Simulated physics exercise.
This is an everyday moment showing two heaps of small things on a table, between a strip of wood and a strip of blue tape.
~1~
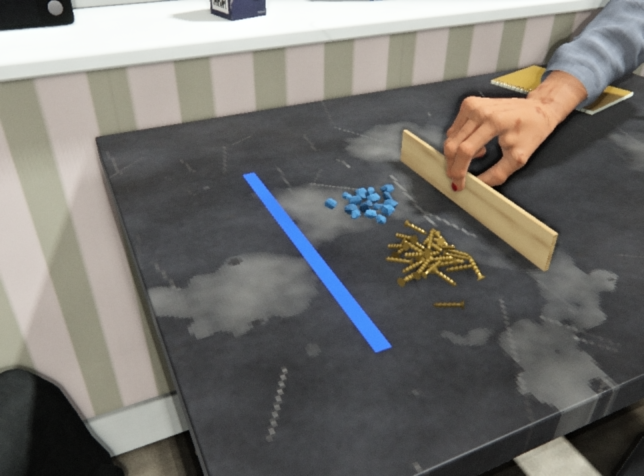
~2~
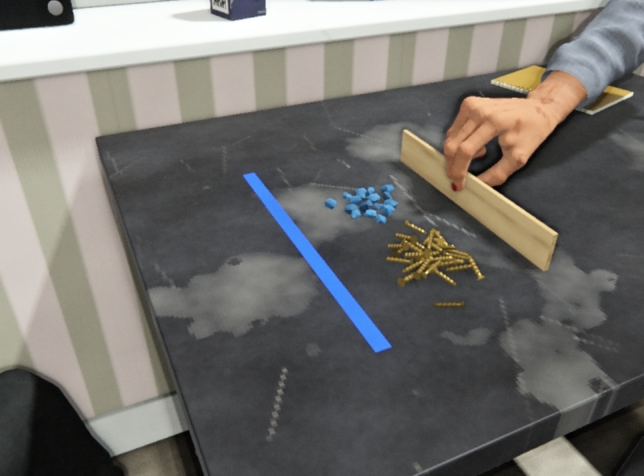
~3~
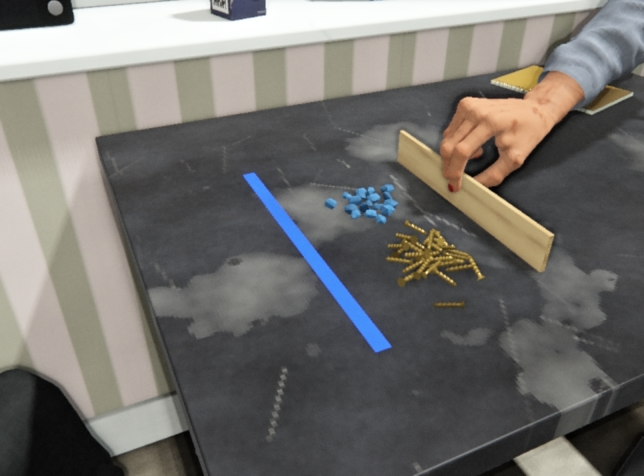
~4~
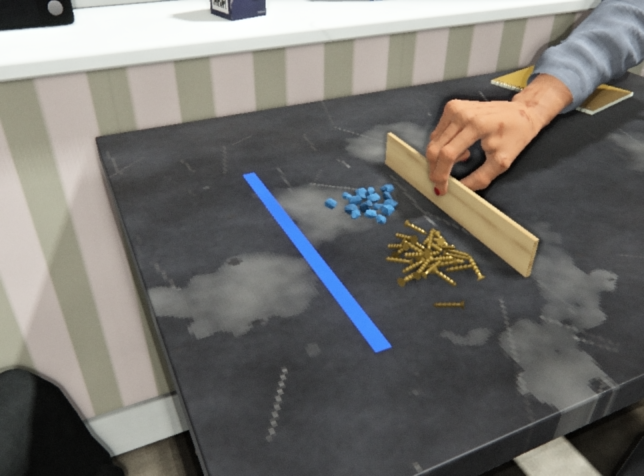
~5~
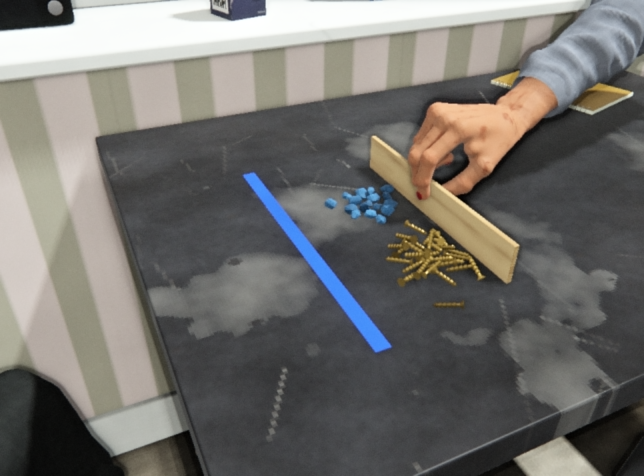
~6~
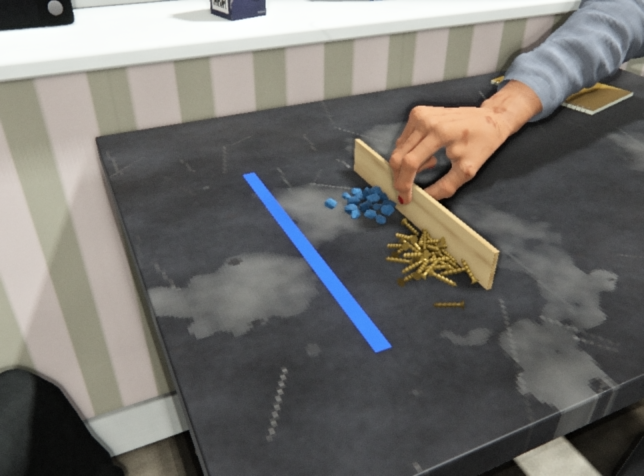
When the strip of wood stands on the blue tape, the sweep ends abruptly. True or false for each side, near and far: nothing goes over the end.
Front handful: True, none goes over; back handful: True, none goes over.
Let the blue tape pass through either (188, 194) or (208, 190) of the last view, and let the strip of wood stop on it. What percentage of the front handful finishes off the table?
0 and 0 in a hundred.
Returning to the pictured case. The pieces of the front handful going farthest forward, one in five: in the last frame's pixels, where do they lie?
About (277, 280).
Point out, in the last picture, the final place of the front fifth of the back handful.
It ends up centred around (242, 226).
Then, 0.36 s past the last view, strip of wood still moving, near (356, 200); front handful all on the table, its front near (341, 273); back handful all on the table, its front near (294, 209).
Then, 0.75 s past the last view, strip of wood stopped at the blue tape; front handful all on the table, its front near (275, 278); back handful all on the table, its front near (236, 222).
Then, 1.03 s past the last view, strip of wood stopped at the blue tape; front handful all on the table, its front near (247, 253); back handful all on the table, its front near (236, 222).
Finally, strip of wood stopped at the blue tape; front handful all on the table, its front near (244, 254); back handful all on the table, its front near (236, 222).
